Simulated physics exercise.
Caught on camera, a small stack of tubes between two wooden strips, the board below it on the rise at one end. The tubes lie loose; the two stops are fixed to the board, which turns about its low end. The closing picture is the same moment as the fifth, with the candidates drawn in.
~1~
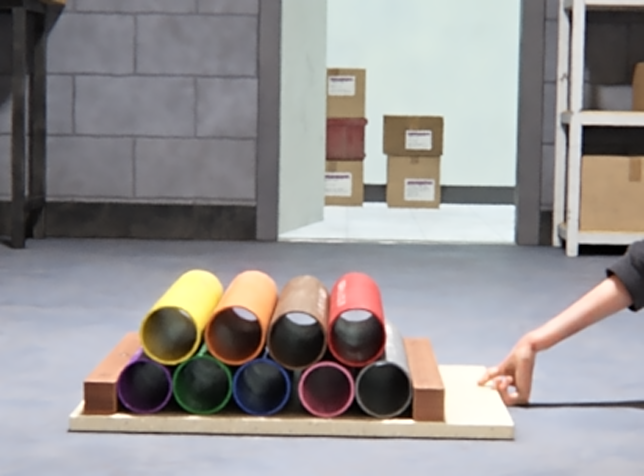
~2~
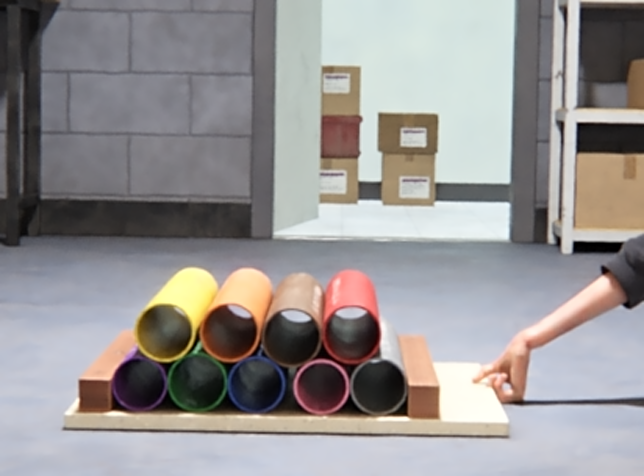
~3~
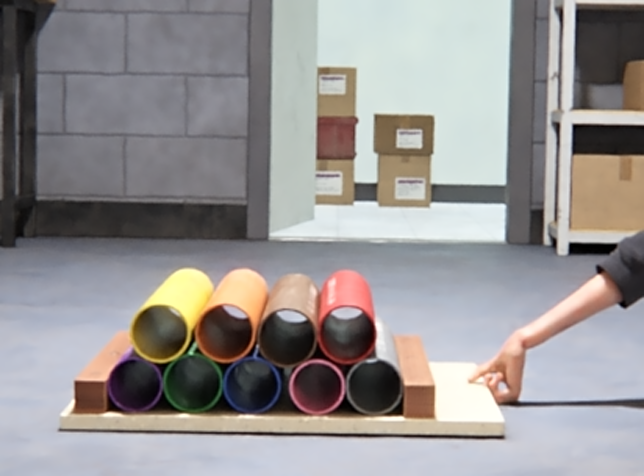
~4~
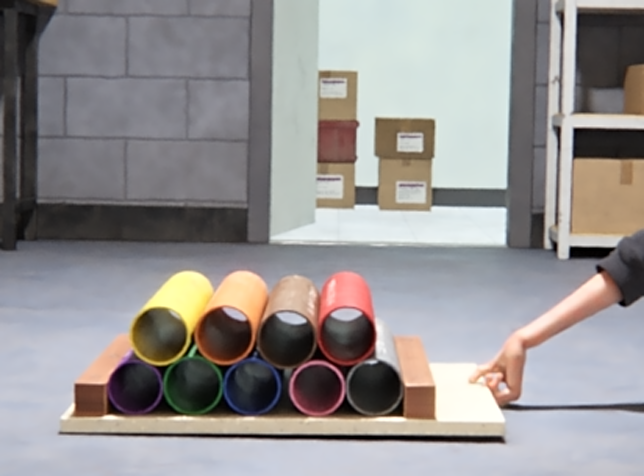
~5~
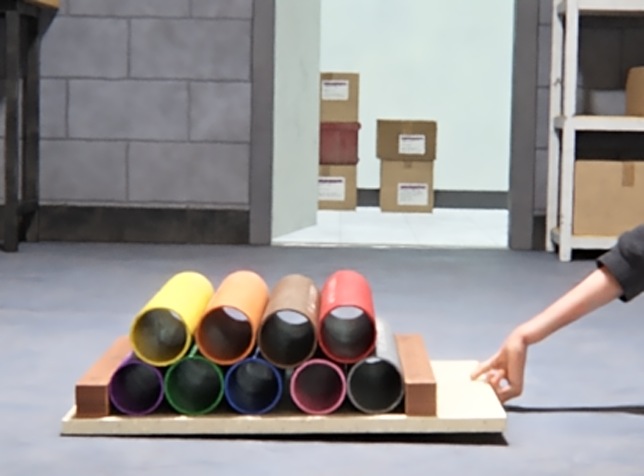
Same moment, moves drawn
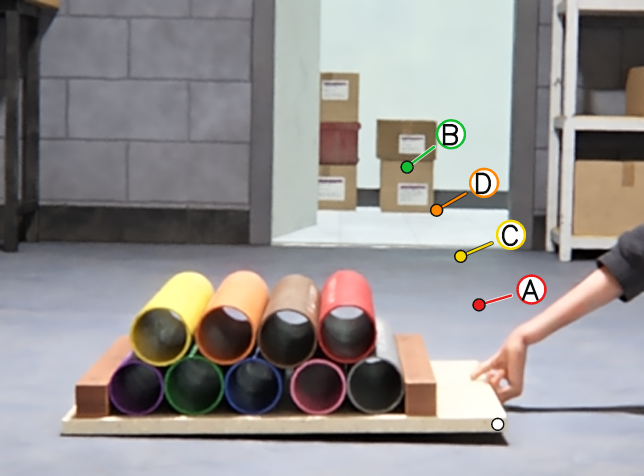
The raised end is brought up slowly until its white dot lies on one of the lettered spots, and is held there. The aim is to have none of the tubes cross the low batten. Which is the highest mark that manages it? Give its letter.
No higher than A.
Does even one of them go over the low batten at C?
Yes.
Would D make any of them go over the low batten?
At D: Yes.
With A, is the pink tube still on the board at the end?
Yes.
On the marked copy, A at (479, 305); B at (407, 167); C at (461, 257); D at (437, 210); the white dot at (498, 424).
Following A. Soon after the start, board at 13°.
Later, board at 18°.
In the end, board at 18°, none over the low batten.
As for the rest, B four over the low batten (orange, brown, yellow, red); C four over the low batten (orange, brown, yellow, red); D four over the low batten (orange, brown, yellow, red).
